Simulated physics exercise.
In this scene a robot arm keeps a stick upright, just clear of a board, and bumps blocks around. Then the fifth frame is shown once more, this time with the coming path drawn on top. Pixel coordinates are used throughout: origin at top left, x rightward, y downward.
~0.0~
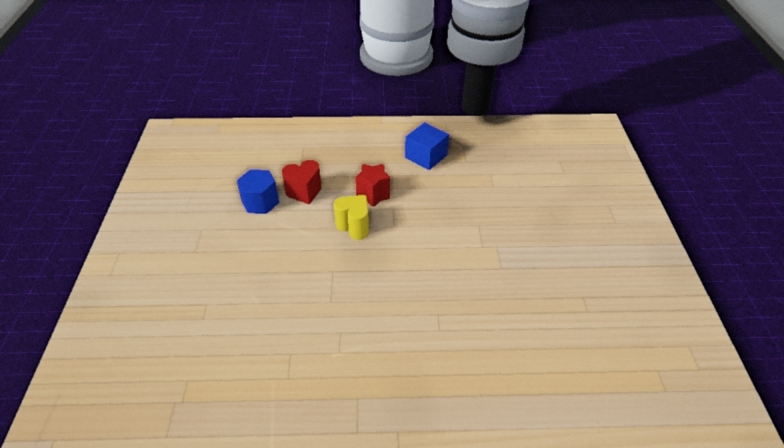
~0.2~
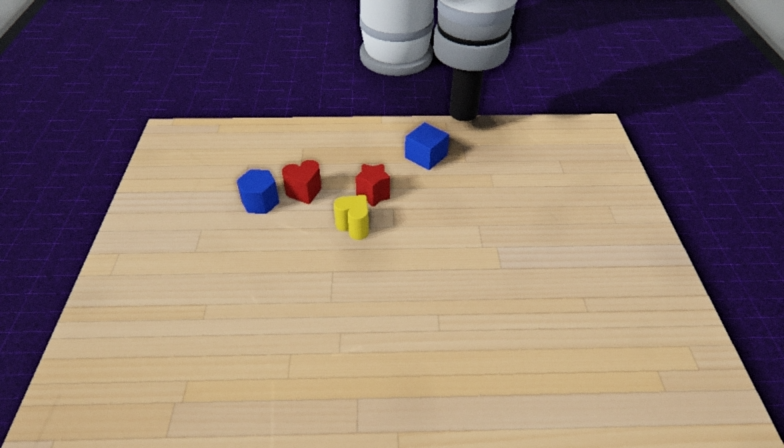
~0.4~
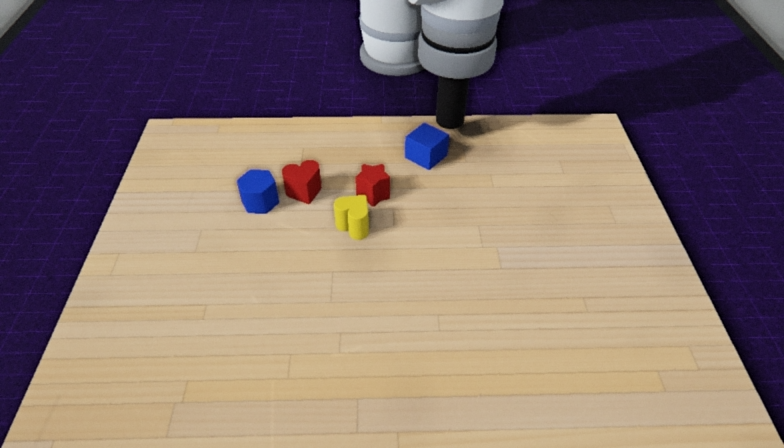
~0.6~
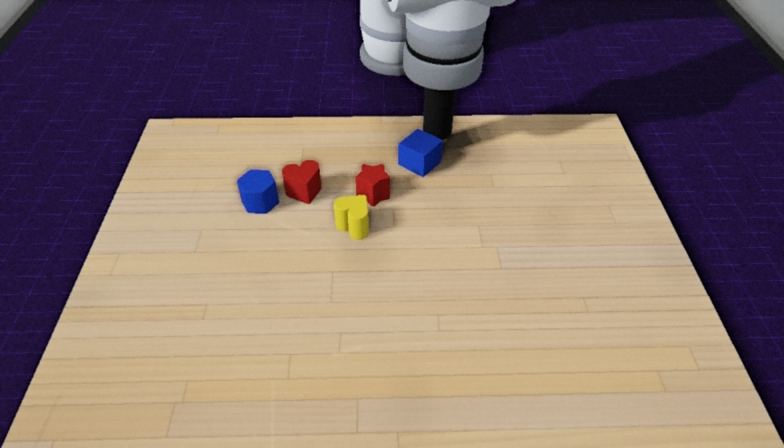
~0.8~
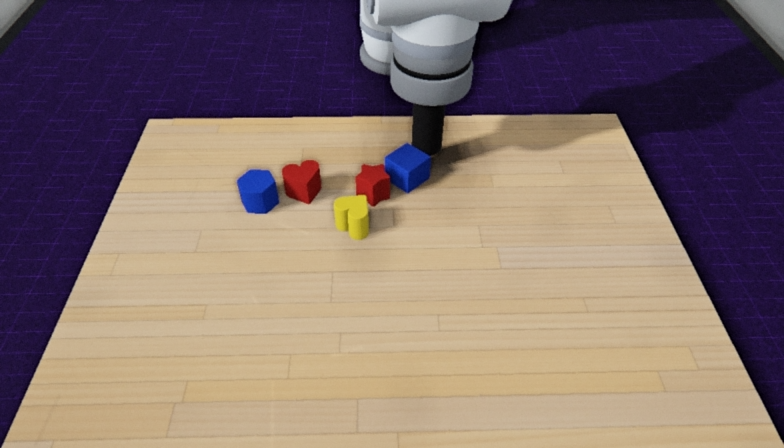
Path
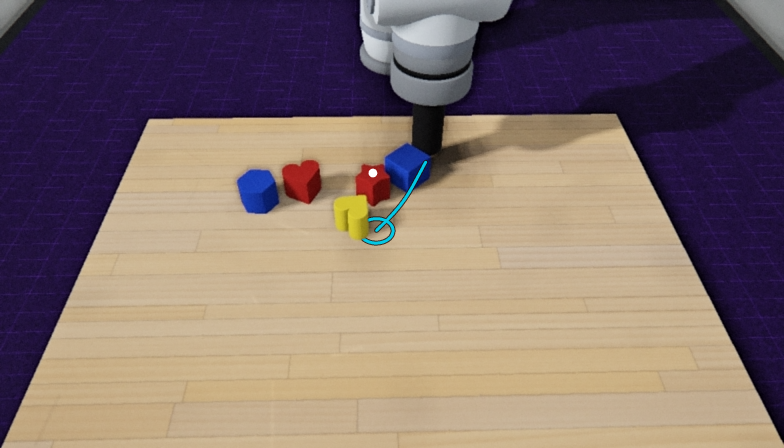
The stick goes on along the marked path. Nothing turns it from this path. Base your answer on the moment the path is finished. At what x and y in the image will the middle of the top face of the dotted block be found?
Top centre: (315, 187).
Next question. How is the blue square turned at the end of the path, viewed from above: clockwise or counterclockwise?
It twists clockwise.
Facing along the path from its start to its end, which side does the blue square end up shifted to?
Slides right.
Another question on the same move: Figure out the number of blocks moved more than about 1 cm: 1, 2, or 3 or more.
There will be three or more blocks displaced.
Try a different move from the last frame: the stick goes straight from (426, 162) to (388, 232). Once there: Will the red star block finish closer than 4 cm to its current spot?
I believe not.
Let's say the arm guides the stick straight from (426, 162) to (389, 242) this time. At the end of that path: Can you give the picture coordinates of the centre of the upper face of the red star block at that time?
At pixel (332, 186).
Drawn move, from (426, 162) over (414, 184) and (398, 208) to (376, 231); the dot is on the red star block.
What follows on the original path. One third of the way, stick at (414, 170); red star block at (355, 183); blue square at (387, 177), turned 25° clockwise.
Two thirds of the way, stick at (399, 193); yellow heart-shaped block at (340, 214), turned 40° anticlockwise; red star block at (330, 187), turned 25° clockwise; blue square at (363, 191), turned 50° clockwise.
At the end, stick at (376, 216); red heart-shaped block at (299, 169), turned 15° clockwise; yellow heart-shaped block at (330, 219), turned 65° anticlockwise; red star block at (315, 188), turned 40° clockwise; blue square at (345, 197), turned 70° clockwise.
